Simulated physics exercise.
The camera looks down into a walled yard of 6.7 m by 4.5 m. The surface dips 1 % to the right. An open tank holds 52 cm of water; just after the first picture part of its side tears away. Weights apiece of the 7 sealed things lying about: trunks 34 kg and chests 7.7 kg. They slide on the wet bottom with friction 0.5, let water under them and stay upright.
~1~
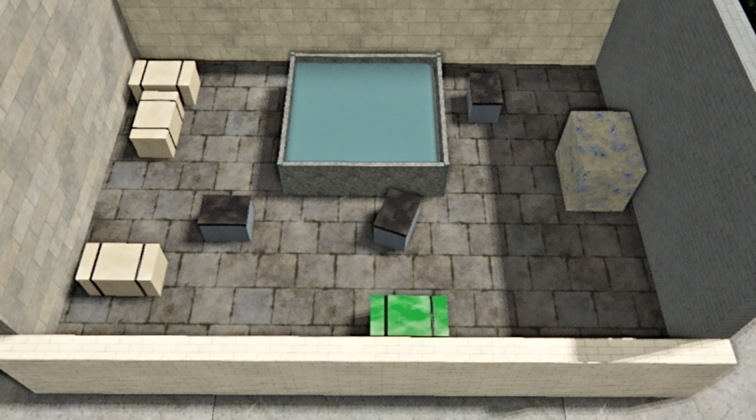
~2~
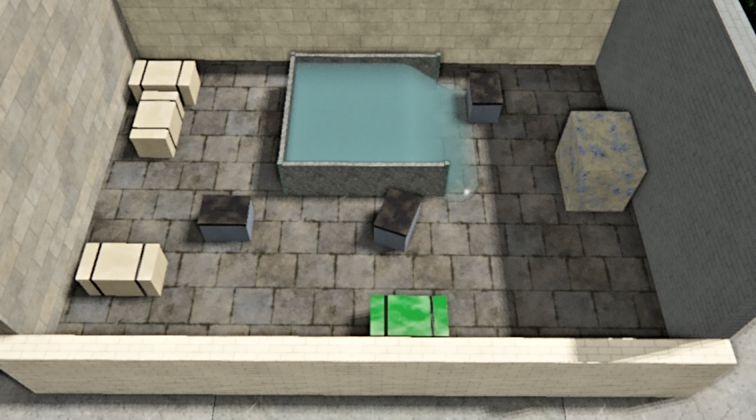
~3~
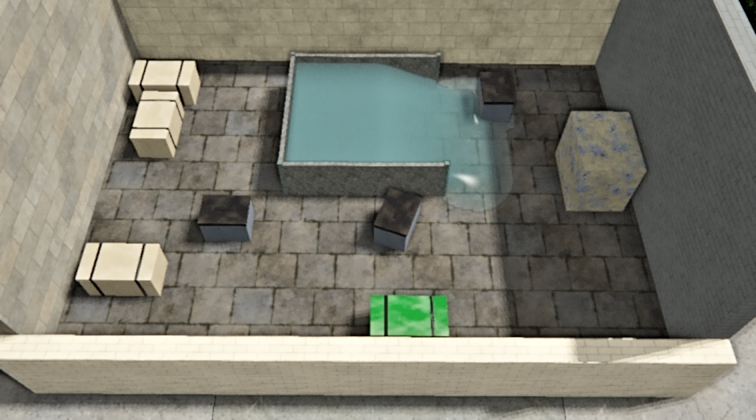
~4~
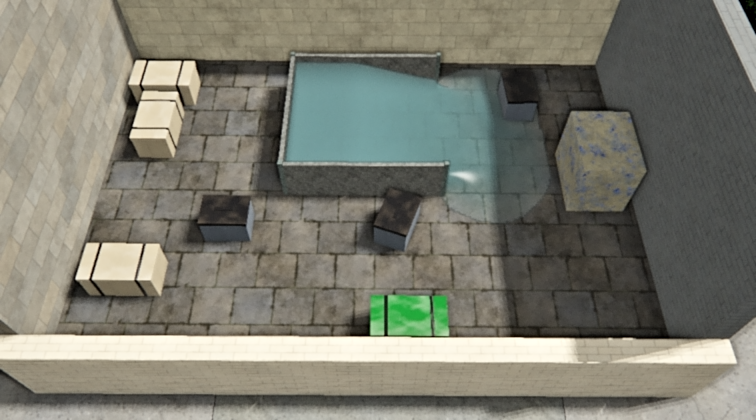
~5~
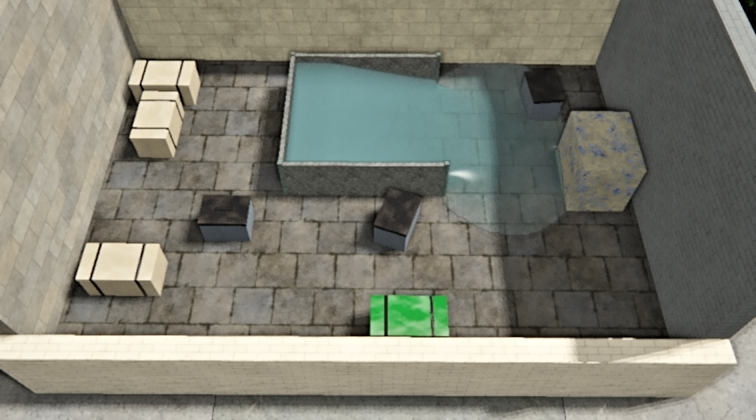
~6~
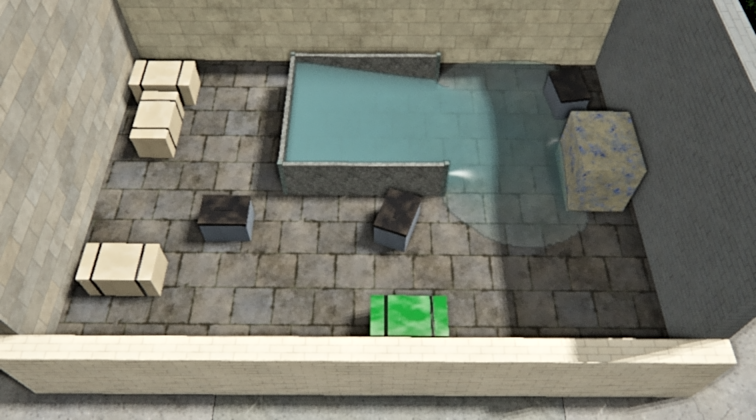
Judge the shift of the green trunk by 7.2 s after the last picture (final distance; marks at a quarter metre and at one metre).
The green trunk slides a little.
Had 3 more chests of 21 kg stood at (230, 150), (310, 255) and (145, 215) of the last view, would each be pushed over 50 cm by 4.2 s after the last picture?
In that order: Short of it, under, short of it.
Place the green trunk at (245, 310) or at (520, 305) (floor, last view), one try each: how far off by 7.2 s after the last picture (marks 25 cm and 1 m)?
In that order: It barely shifts; it travels far.
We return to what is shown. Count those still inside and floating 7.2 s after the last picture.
3 of them.
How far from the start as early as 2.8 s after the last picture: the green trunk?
About 0 cm.
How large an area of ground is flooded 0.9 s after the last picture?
About 11.5 m2.
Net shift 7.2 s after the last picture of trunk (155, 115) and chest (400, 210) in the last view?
In that order: 0 cm, 150 cm.
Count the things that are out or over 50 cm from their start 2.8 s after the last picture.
By then 1.
Then, 0.9 s after the last picture the green trunk is near (409, 315), 0.0 m from its start, aground; 1 afloat.
Then, 2.8 s after the last picture the green trunk is near (408, 315), 0.0 m from its start, aground; 1 afloat.
Then, 4.8 s after the last picture the green trunk is near (371, 295), 0.5 m from its start, aground; 1 afloat.
Then, 7.2 s after the last picture the green trunk is near (370, 294), 0.5 m from its start, aground; 3 afloat.
